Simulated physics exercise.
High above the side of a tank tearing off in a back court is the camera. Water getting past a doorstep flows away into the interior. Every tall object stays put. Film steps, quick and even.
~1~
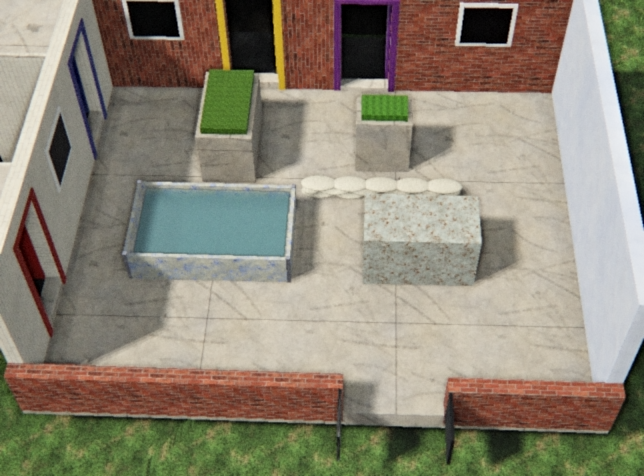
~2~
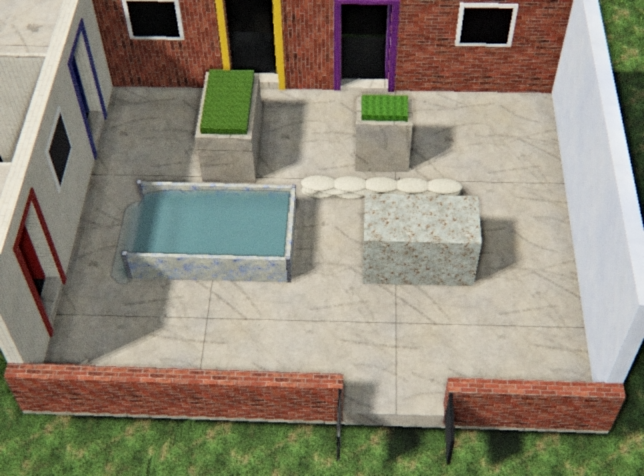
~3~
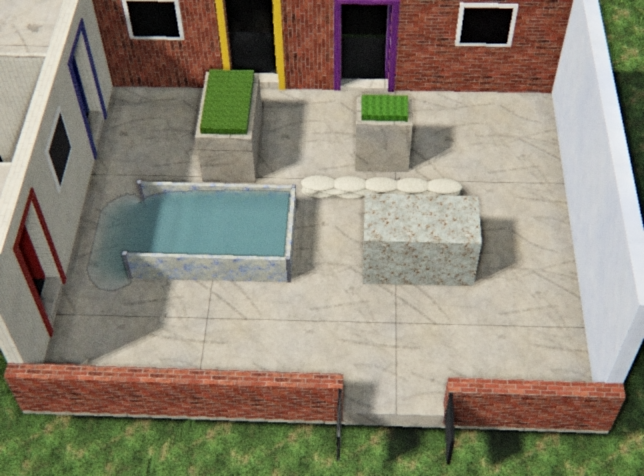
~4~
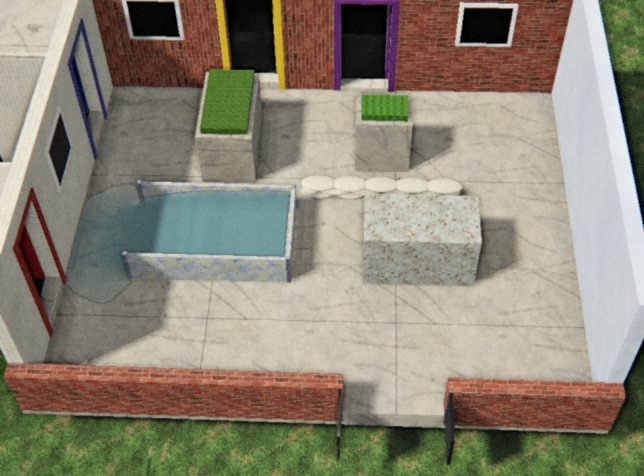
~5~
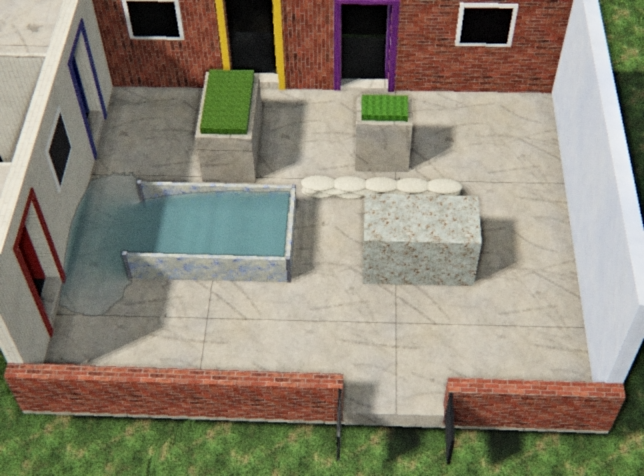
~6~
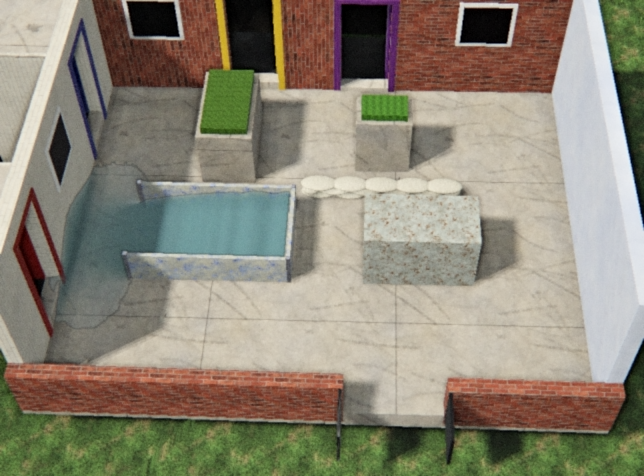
We see a walled courtyard from above, where the left side of a rectangular water tank gives way and water pours out, spreading leftward across the paving to the white wall beside the red-framed door, then fanning along it.
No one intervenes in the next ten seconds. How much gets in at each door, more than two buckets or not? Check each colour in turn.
The red door gets two buckets or less; the blue door gets two buckets or less; the yellow door gets two buckets or less; the purple door gets two buckets or less.
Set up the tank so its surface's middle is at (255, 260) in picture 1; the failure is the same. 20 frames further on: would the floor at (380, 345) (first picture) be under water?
Answer: Untouched.
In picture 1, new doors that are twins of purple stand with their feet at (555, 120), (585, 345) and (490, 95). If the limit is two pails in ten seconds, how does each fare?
Door by door: Ends up below, ends up below, ends up below.
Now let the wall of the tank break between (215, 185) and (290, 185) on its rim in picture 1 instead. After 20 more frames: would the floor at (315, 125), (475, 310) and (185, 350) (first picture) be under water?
Submerged, untouched, untouched.
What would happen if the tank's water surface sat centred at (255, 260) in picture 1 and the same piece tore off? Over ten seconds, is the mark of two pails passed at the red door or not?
Red: Overshoots.
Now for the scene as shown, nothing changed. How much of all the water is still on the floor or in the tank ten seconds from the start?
My figure: Some 98 per cent.
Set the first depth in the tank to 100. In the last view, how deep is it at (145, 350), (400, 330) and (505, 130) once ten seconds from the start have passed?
Roughly 8 per cent, 6 per cent and 8 per cent.
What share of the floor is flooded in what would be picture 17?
Some 20 per cent.
A moment on, water covers 10 % of the floor; the red door wet at the sill, nothing in, the blue door wet at the sill, nothing in, the yellow door not reached, the purple door not reached.
Next, water covers 20 % of the floor; the red door under two buckets in, the blue door wet at the sill, nothing in, the yellow door not reached, the purple door not reached.
Then, water covers 30 % of the floor; the red door under two buckets in, the blue door wet at the sill, nothing in, the yellow door wet at the sill, nothing in, the purple door not reached.
Later, water covers 70 % of the floor; the red door under two buckets in, the blue door wet at the sill, nothing in, the yellow door wet at the sill, nothing in, the purple door wet at the sill, nothing in.
In the end, water covers 90 % of the floor; the red door under two buckets in, the blue door wet at the sill, nothing in, the yellow door wet at the sill, nothing in, the purple door wet at the sill, nothing in.
